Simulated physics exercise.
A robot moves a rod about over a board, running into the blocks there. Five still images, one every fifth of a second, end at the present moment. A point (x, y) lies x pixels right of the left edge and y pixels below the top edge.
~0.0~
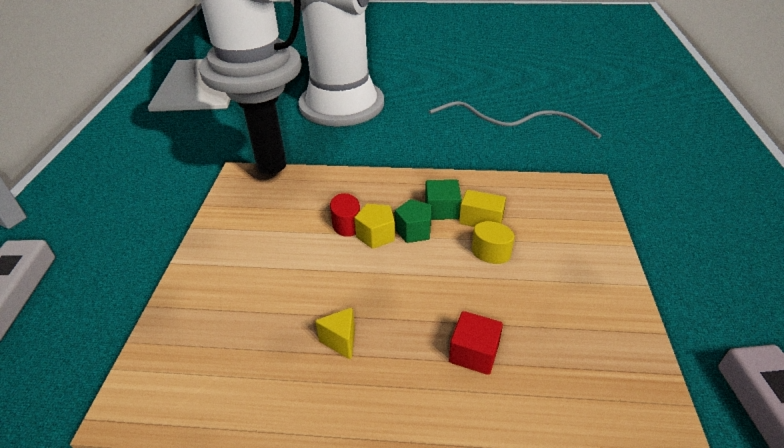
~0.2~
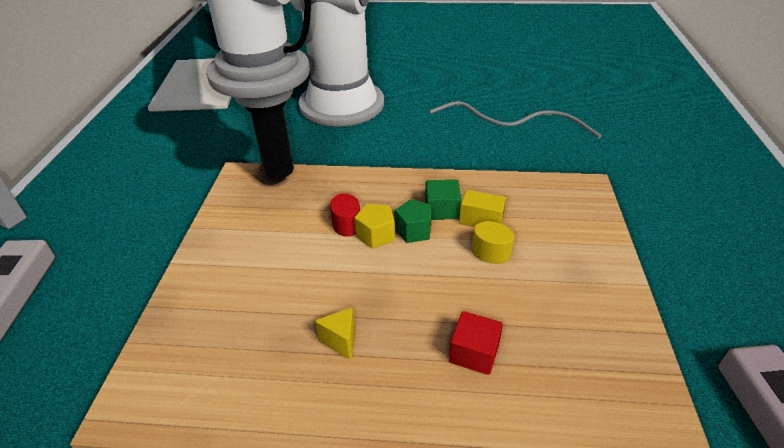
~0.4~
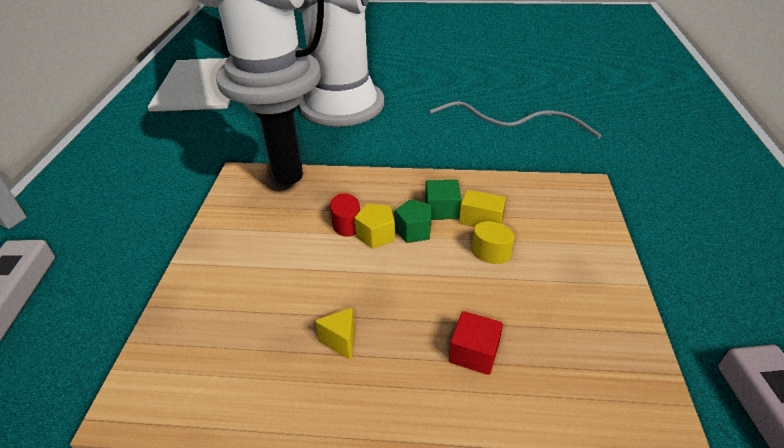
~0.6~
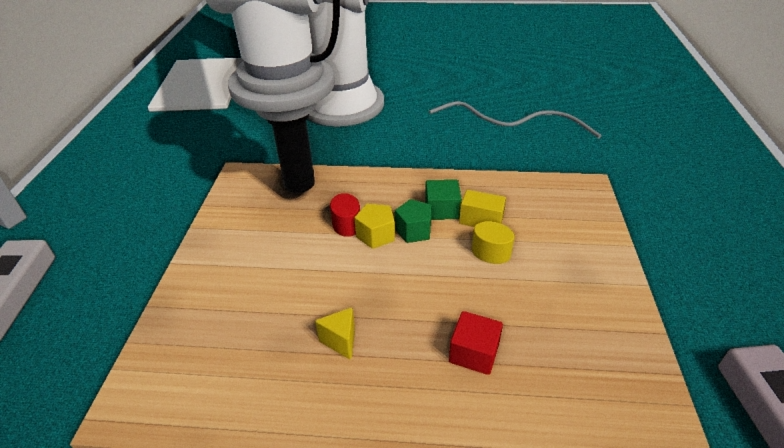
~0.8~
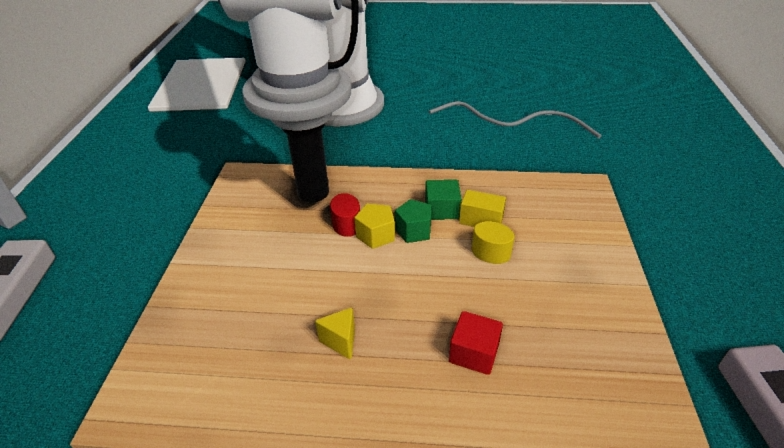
On a wooden board, a robot arm moving its black rod slightly right and nearer to a still row of coloured blocks.
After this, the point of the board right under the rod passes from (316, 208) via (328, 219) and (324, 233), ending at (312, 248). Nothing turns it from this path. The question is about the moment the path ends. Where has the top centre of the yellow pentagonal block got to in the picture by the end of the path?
When the path ends, it will be at (387, 222).
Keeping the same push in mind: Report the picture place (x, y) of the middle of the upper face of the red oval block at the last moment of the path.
Final place: (353, 222).
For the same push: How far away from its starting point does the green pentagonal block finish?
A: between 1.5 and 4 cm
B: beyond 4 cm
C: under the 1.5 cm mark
C - under the 1.5 cm mark.
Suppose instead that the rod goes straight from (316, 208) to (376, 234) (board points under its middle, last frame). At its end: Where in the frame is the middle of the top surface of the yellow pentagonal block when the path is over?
The yellow pentagonal block ends near (412, 242).
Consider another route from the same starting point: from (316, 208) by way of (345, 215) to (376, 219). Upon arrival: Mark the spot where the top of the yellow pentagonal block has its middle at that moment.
The middle of its upper face will lie at (396, 234).
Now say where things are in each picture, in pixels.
The first picture shows rod tip (272, 166); block tops, red oval block (345, 204); yellow pentagonal block (375, 215); green pentagonal block (415, 211).
The second picture shows rod (279, 171); blocks unchanged.
The third picture shows rod (288, 177); blocks unchanged.
The fourth picture shows rod (300, 184); blocks unchanged.
The fifth picture shows rod (314, 194); red oval block (345, 204); yellow pentagonal block (375, 215); green pentagonal block (415, 211).
On the path given first. Halfway along, rod (327, 212); red oval block (354, 218); yellow pentagonal block (387, 222), turned 25° anticlockwise.
At the end, rod (309, 233); red oval block (353, 222), turned 20° anticlockwise; yellow pentagonal block (387, 222), turned 25° anticlockwise; green pentagonal block in place.
